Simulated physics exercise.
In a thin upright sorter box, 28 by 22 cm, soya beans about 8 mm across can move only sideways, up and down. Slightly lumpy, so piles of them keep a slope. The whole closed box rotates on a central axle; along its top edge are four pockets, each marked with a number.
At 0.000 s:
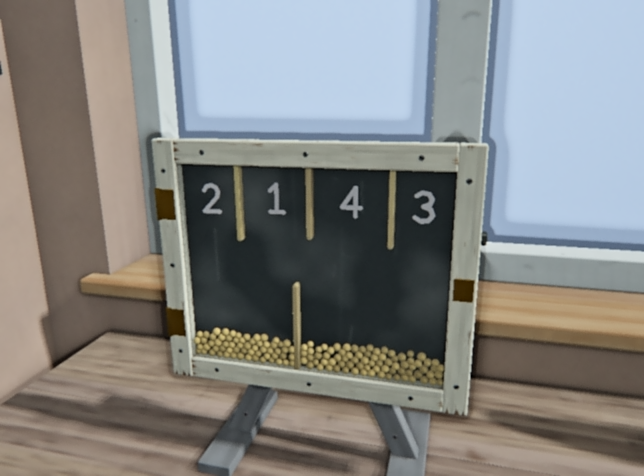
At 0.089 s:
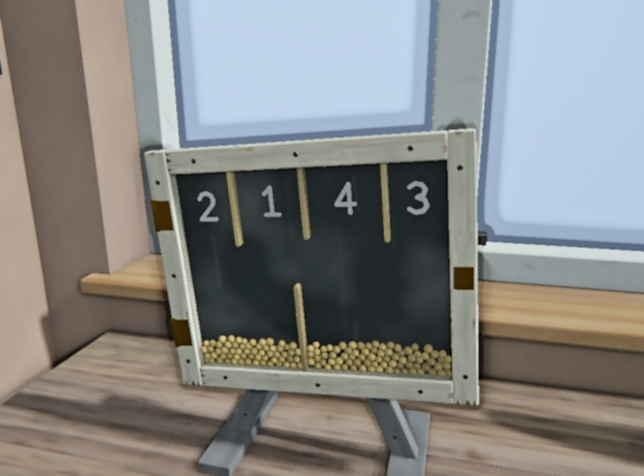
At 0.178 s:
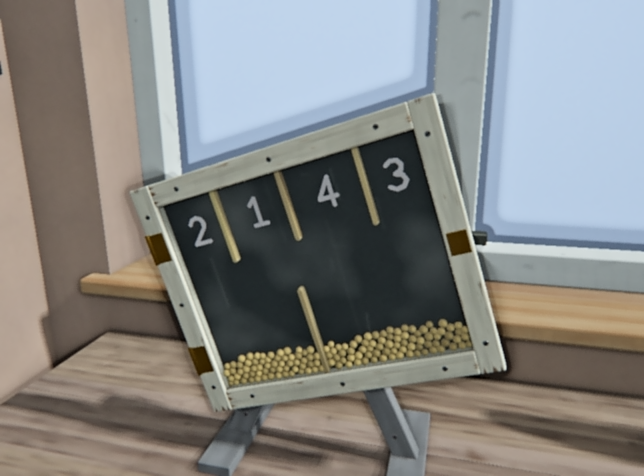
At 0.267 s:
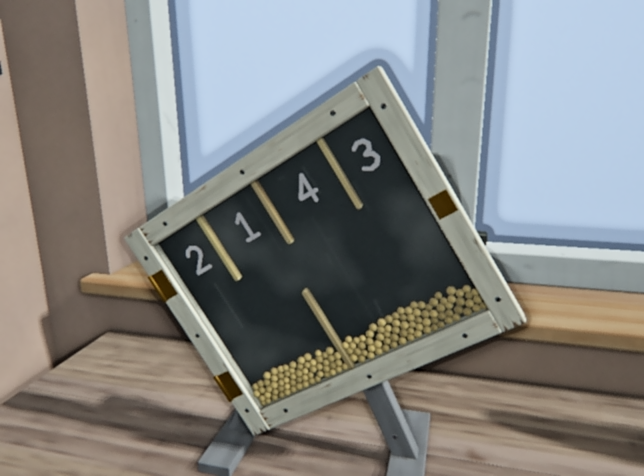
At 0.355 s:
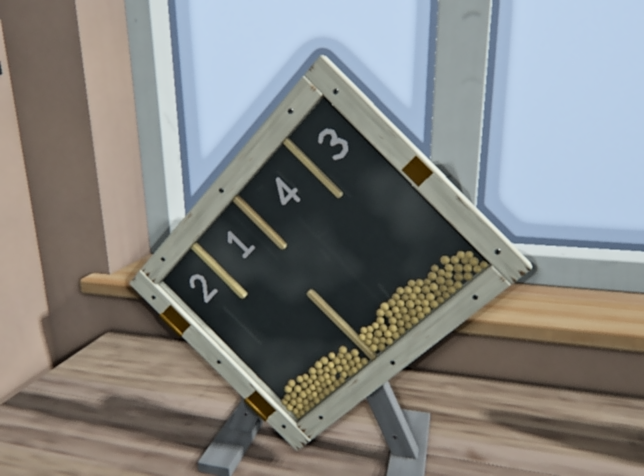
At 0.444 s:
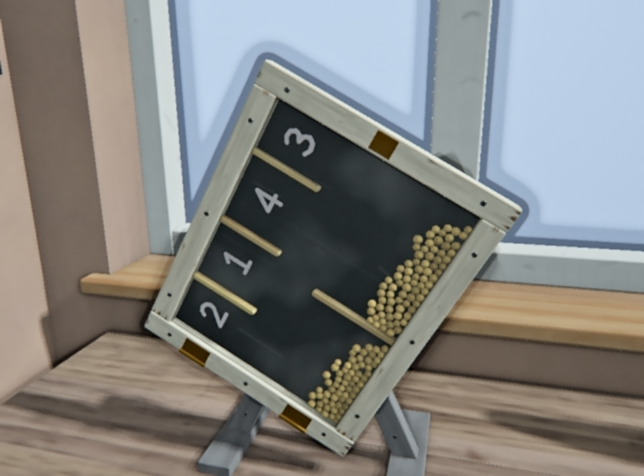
The video shows a framed dark panel with numbered pockets along its top edge and small tan beans along its bottom, rotating anticlockwise on a stand until steeply tilted, while the beans shift into sloping piles beside a short divider.
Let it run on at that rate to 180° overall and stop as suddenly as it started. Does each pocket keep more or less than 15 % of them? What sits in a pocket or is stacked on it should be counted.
No. 1 more, no. 2 more, no. 3 less, no. 4 more than 15 %.
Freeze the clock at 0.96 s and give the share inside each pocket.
Pocket 1: 20; pocket 2: 20; pocket 3: 0; pocket 4: 10.
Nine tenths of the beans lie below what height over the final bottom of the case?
That height is around 5 cm.
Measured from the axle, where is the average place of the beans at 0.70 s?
Offset from axle: Approx. 8 cm right, 2 cm below.
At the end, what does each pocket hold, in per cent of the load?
Pocket 1: 30; pocket 2: 45; pocket 3: 0; pocket 4: 25.
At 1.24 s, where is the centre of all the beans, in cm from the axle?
X: About 5 cm right; y: About 8 cm below.
By 0.96 s it has turned 145°, the beans' middle is 3 cm right of and 6 cm below the axle; inside pockets, no. 1, 20 %, no. 2, 20 %, no. 4, 10 %.
By 1.24 s it has turned 180°, the beans' middle is 5 cm right of and 8 cm below the axle; inside pockets, no. 1, 30 %, no. 2, 40 %, no. 4, 25 %.
In the end, by 1.9 s, no. 1, 30 %, no. 2, 45 %, no. 3, 0 %, no. 4, 25 %.
